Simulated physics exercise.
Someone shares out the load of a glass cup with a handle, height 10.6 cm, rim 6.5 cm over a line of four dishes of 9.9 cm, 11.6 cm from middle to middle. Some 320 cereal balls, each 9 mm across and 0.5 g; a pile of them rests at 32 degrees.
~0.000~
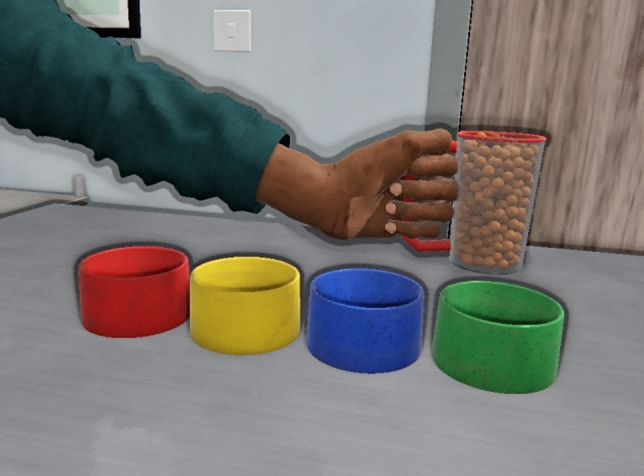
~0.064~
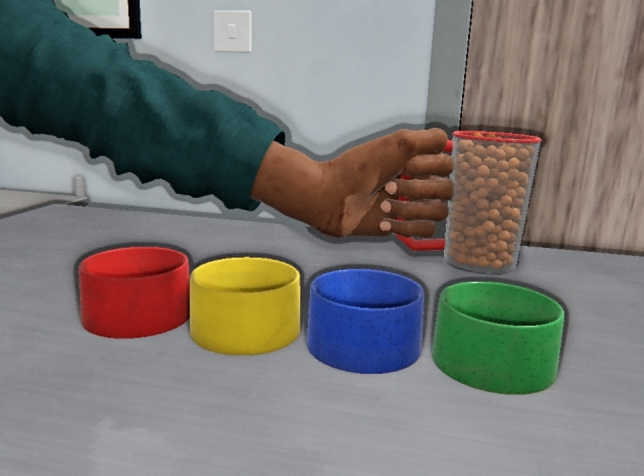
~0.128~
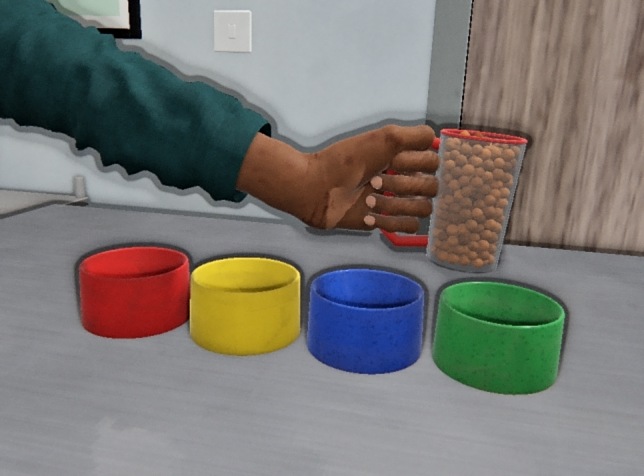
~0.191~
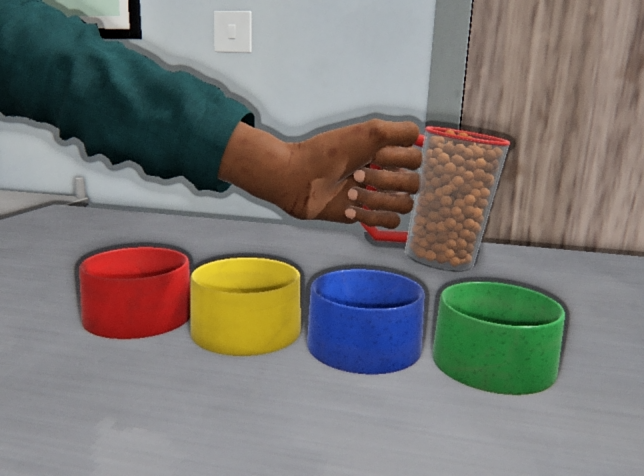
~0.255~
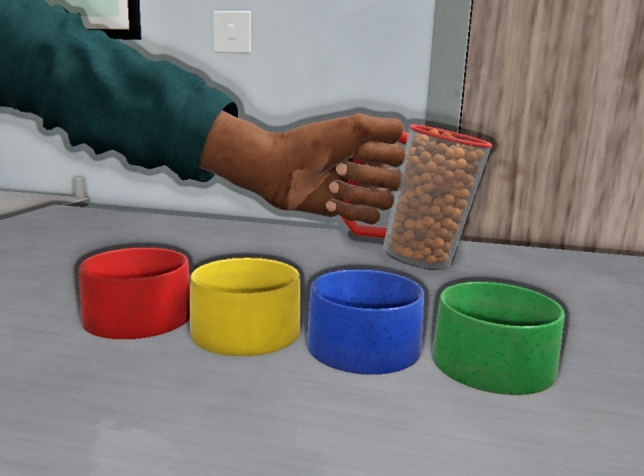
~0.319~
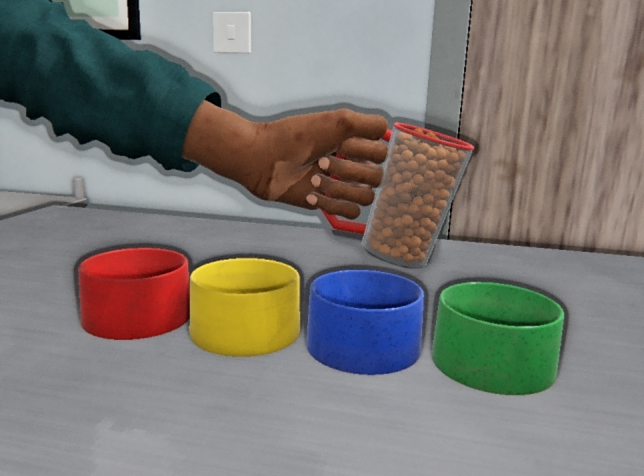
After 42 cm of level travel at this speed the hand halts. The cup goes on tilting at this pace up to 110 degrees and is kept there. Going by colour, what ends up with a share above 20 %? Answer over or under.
Red dish: Over; blue dish: Under; green dish: Under; yellow dish: Under; on the counter: Under.
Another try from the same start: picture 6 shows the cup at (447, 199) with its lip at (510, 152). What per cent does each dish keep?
Red 20, blue 0, green 0, yellow 60.
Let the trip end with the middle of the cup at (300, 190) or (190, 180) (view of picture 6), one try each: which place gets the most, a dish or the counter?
The winner: Blue, then yellow.
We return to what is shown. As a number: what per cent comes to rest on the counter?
Roughly 0 per cent.
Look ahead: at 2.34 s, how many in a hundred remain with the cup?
Roughly 50 per cent.
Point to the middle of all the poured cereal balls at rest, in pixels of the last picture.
Near (133, 292).
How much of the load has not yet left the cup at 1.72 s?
Roughly 100 per cent.
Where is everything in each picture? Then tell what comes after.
The first picture shows cup at (493, 202), tilt 0 degrees, lip at (543, 139), moved 0.0 cm; middle of the pieces at (487, 199); green dish at (500, 302); blue dish at (367, 288); yellow dish at (246, 274); red dish at (135, 262).
The second picture shows cup at (487, 202), tilt 1 degrees, lip at (539, 140), moved 0.4 cm; middle of the pieces at (481, 199).
The third picture shows cup at (472, 201), tilt 4 degrees, lip at (525, 141), moved 1.7 cm; middle of the pieces at (466, 198).
The fourth picture shows cup at (452, 199), tilt 7 degrees, lip at (508, 143), moved 3.3 cm; middle of the pieces at (447, 196).
The fifth picture shows cup at (433, 198), tilt 10 degrees, lip at (490, 146), moved 4.9 cm; middle of the pieces at (428, 195).
The sixth picture shows cup at (413, 197), tilt 14 degrees, lip at (472, 148), moved 6.5 cm; middle of the pieces at (408, 194); green dish at (500, 303); blue dish at (367, 289); yellow dish at (245, 276); red dish at (135, 264). Its pace works out near 55 degrees a second; the hand travels 25 cm a second.
After 1.16 s, tilt 59 degrees; cup holds 100 %.
After 1.72 s, tilt 88 degrees; cup holds 100 %.
After 2.34 s, tilt 110 degrees; cup holds 50 %, red 45 %.
By 4.0 s all is still; red 100 %, blue 0 %, green 0 %, yellow 0 %, counter 0 %.
